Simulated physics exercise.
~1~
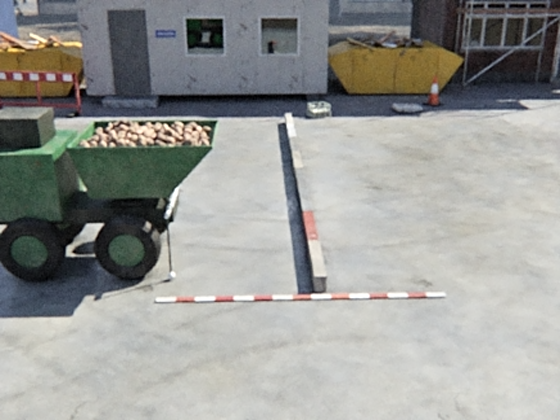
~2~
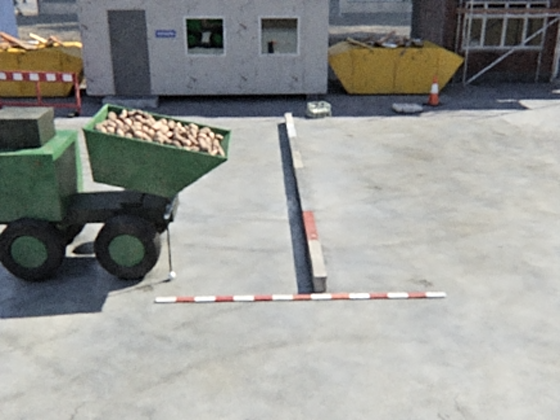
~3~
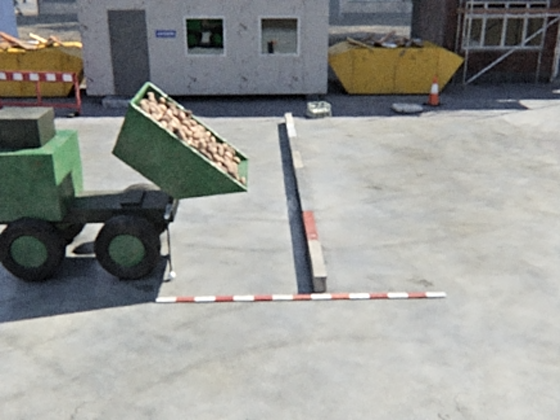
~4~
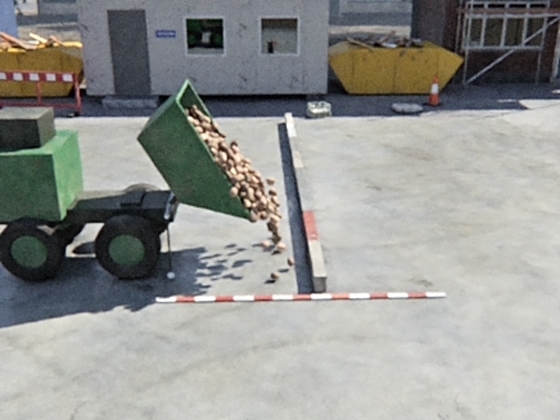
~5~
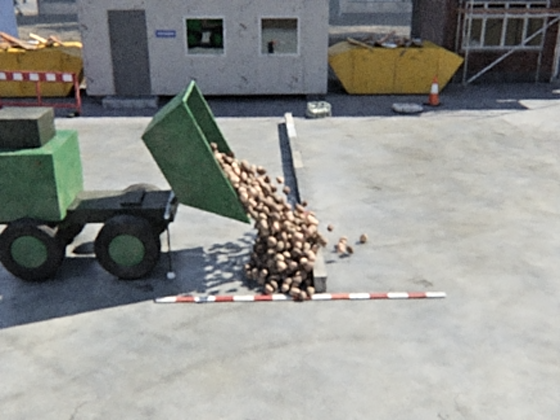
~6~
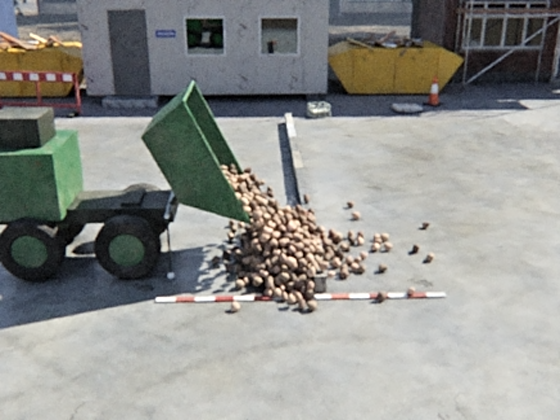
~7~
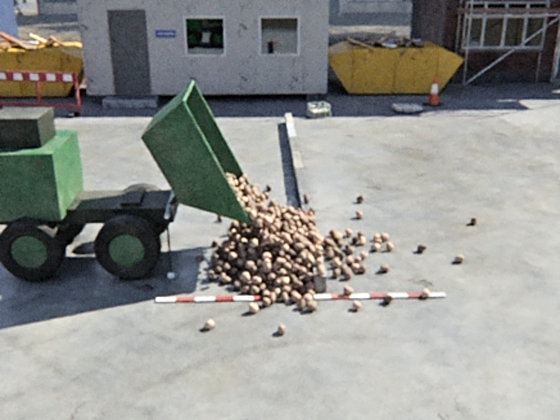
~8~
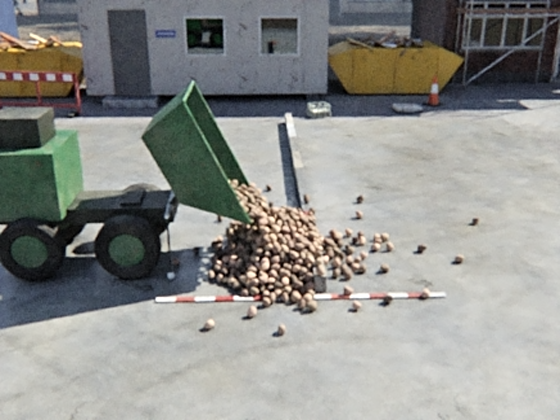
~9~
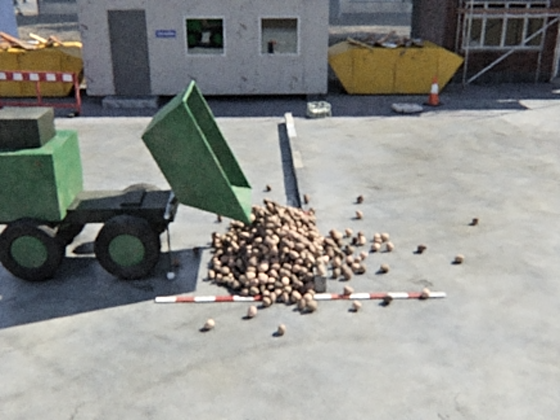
In a concrete yard, a green dumper tips stones into a heap, some scattering past the kerb.
